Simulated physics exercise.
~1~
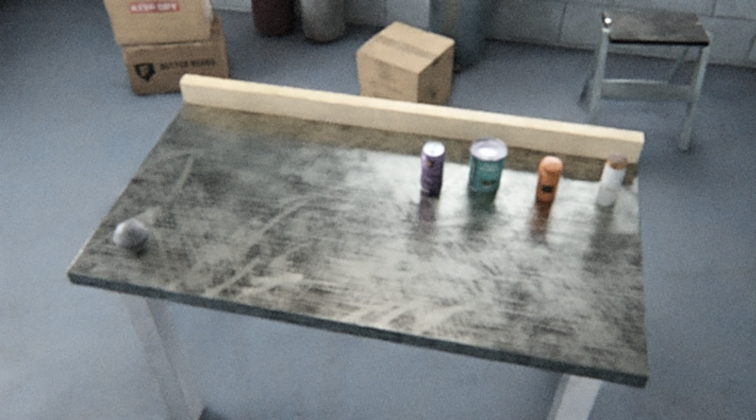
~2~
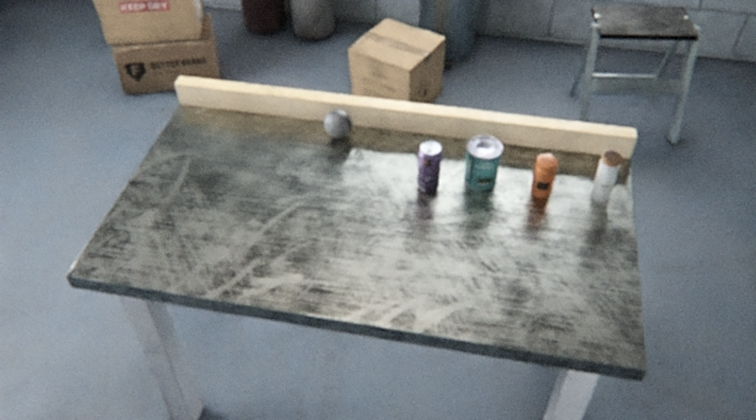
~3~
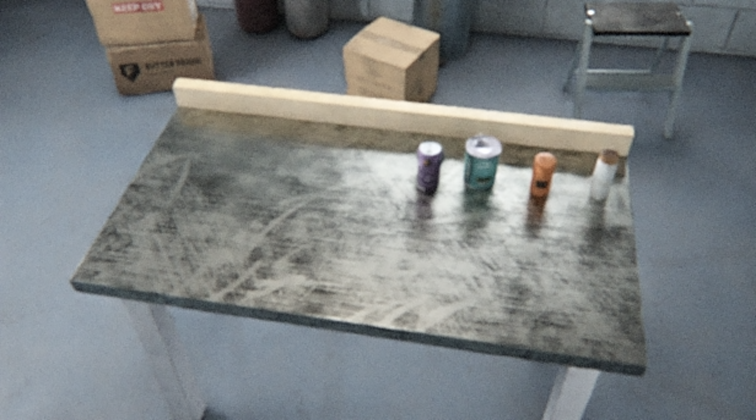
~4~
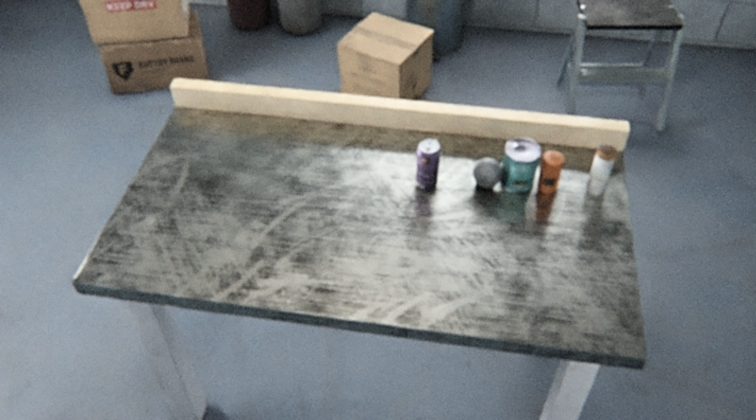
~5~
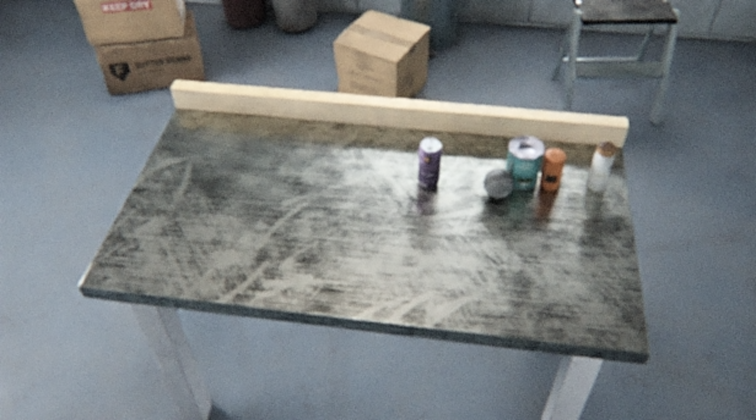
On a scuffed workshop table, a grey ball rolls to the back rail, rebounds, shifts a turquoise tin right and stops beside it.
